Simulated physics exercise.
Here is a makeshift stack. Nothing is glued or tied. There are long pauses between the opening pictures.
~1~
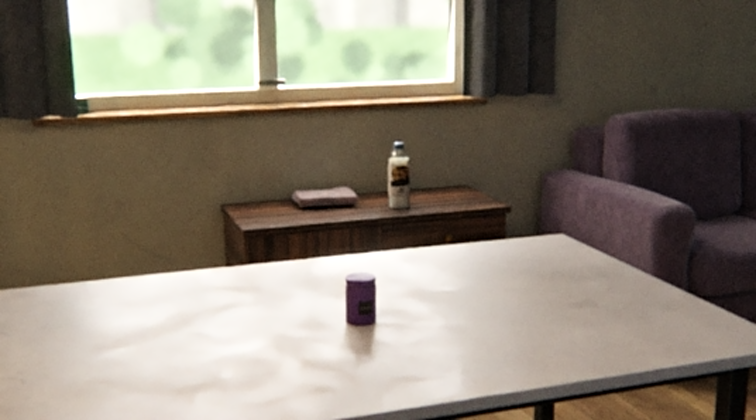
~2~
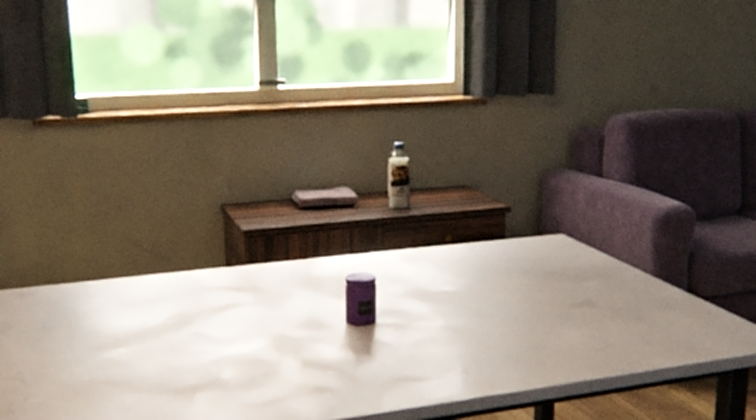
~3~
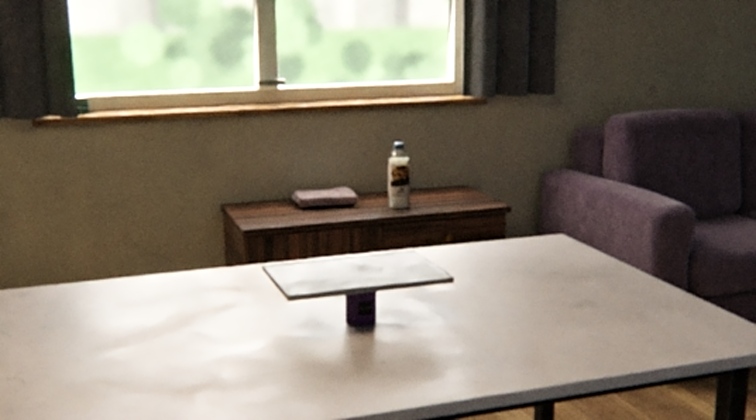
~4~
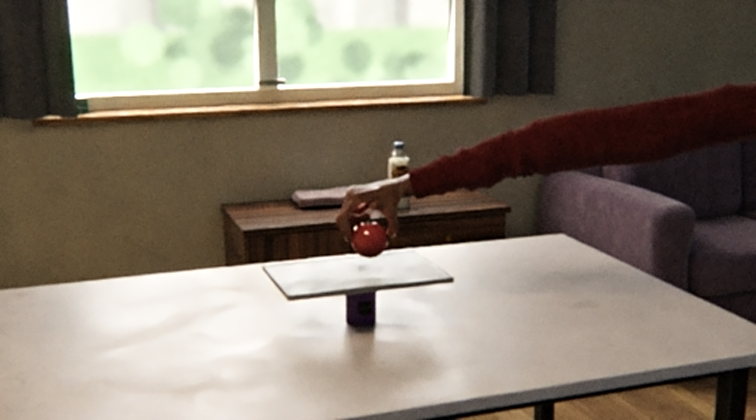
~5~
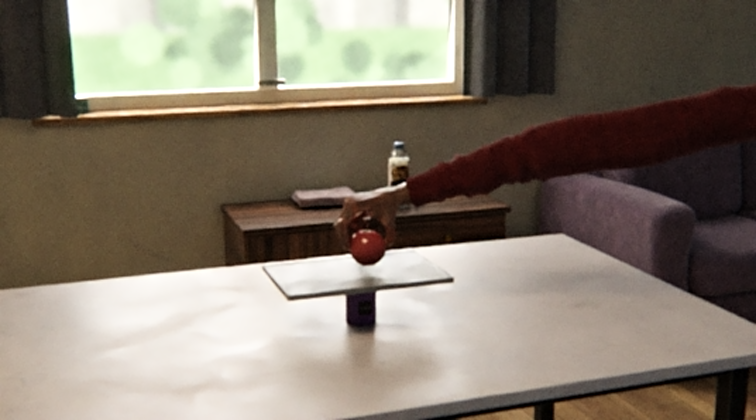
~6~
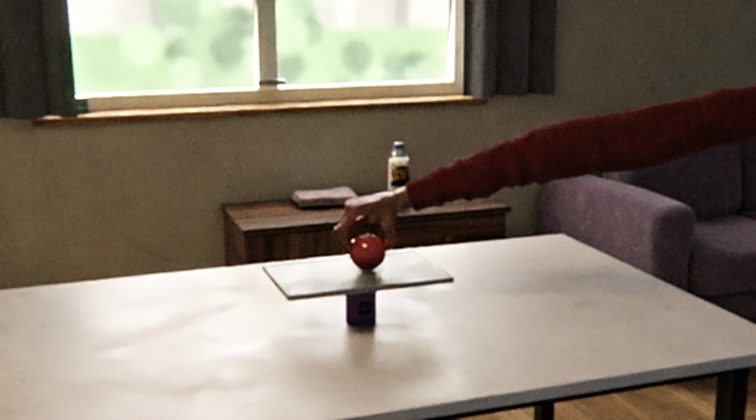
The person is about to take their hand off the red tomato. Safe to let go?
It holds.
Then, 0.20 s past the last view, nothing moves.
Then, 0.50 s past the last view, red tomato resting near (368, 252).
Finally, all 3 still in place. Final places as the last picture's camera would see them, red tomato near (368, 252). The stack stays up.
